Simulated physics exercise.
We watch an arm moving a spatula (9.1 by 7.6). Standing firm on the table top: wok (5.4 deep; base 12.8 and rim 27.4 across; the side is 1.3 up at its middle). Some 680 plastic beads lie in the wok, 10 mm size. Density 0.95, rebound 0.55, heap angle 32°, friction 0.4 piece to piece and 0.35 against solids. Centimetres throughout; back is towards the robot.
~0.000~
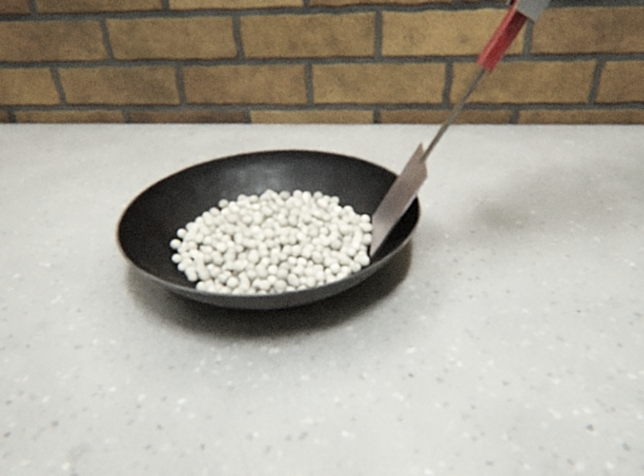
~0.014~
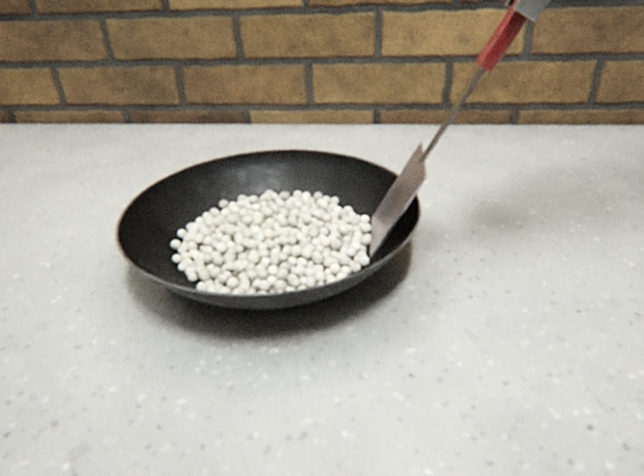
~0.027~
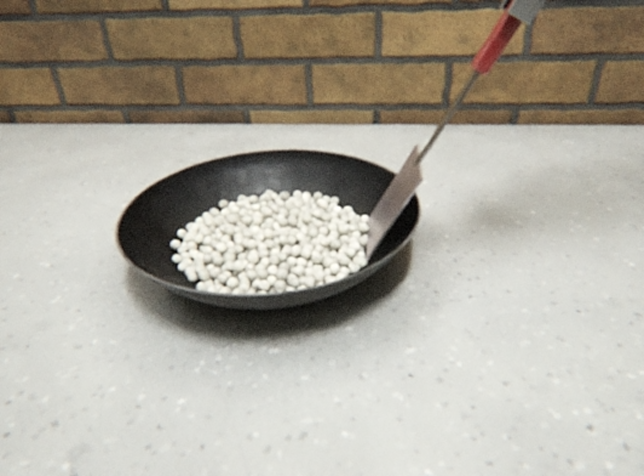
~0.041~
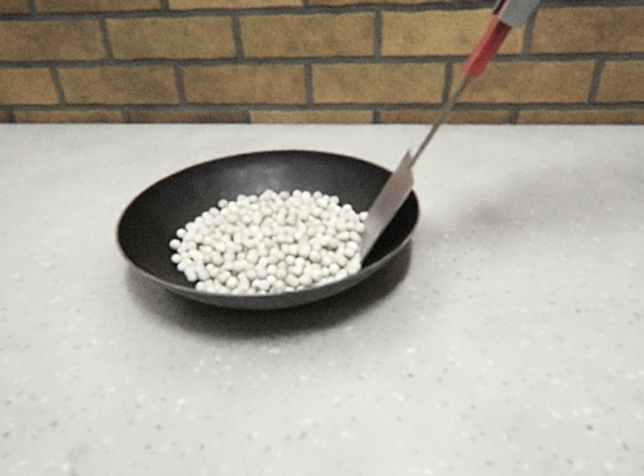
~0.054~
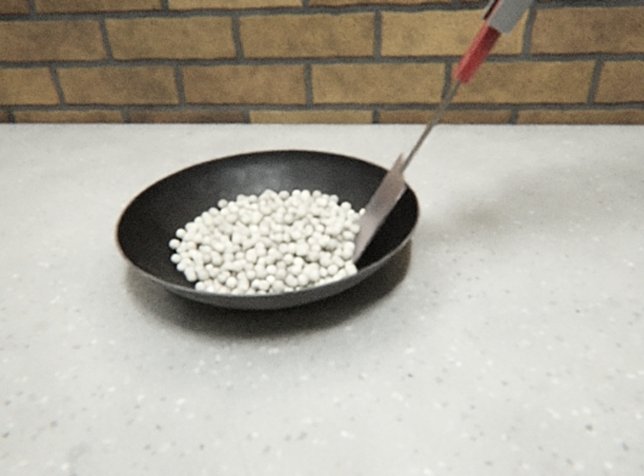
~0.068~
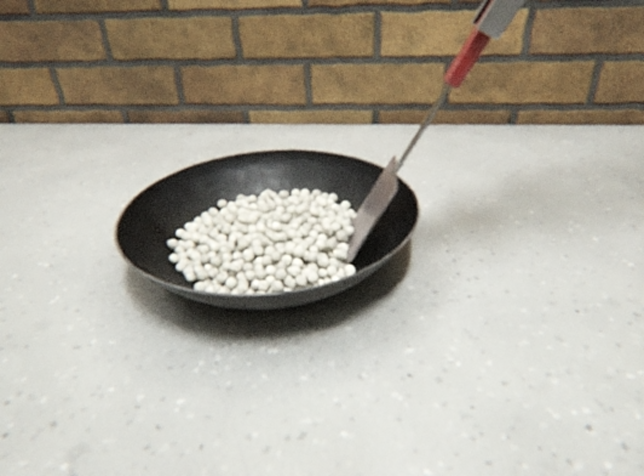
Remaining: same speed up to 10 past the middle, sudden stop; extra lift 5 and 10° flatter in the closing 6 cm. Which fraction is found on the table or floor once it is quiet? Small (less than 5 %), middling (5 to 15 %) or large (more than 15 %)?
Answer: Middling; 5 to 15 % of the plastic beads finish on the table or floor.
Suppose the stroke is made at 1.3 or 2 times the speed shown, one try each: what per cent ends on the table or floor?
About 15 and 20 per cent.
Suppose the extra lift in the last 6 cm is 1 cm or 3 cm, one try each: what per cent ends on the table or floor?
About 15 and 15 per cent.
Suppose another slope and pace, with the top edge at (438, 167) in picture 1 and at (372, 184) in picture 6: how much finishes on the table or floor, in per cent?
Some 25 per cent.
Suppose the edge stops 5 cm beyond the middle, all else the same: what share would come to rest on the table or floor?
Then about 0 per cent.
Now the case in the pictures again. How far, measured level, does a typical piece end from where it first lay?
About 3 cm.
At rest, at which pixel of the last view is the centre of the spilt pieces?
At about (55, 236).
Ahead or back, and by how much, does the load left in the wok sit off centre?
Some 3.5 cm ahead.
After 0.20 s, sloping 62°, highest piece 4 above the table; 681 in the wok.
After 0.34 s, sloping 59°, highest piece 6 above the table; 681 in the wok.
After 0.61 s, sloping 52°, highest piece 5 above the table; 611 in the wok, 70 on the table or floor.
After 1.66 s, sloping 52°, highest piece 5 above the table; 611 in the wok, 70 on the table or floor.
In the end, 611 in the wok, 70 on the table or floor. That is 10 % on the table or floor.
